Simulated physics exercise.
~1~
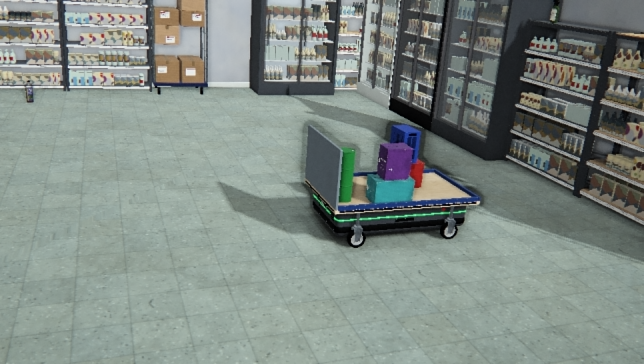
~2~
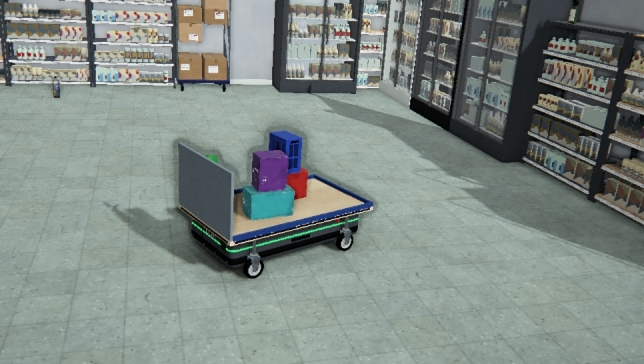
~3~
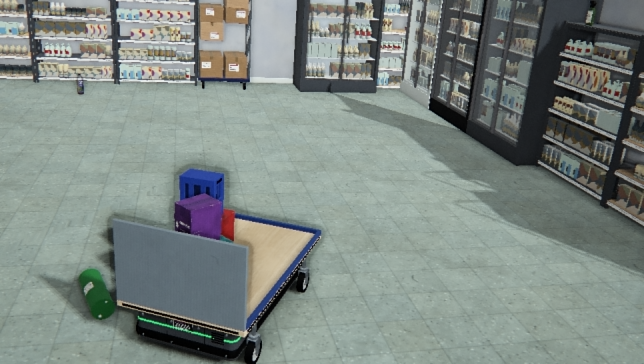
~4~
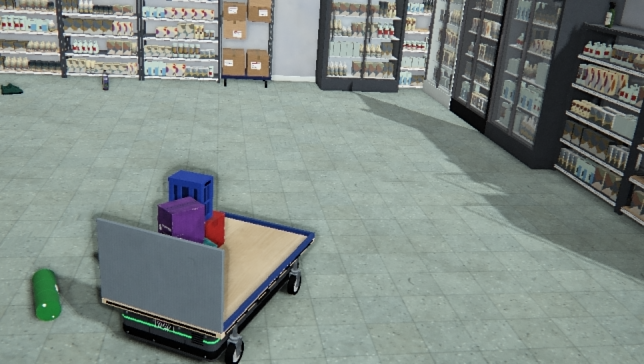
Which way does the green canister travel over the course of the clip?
The green canister moves to the left, ending up on the floor to the left of the cart.
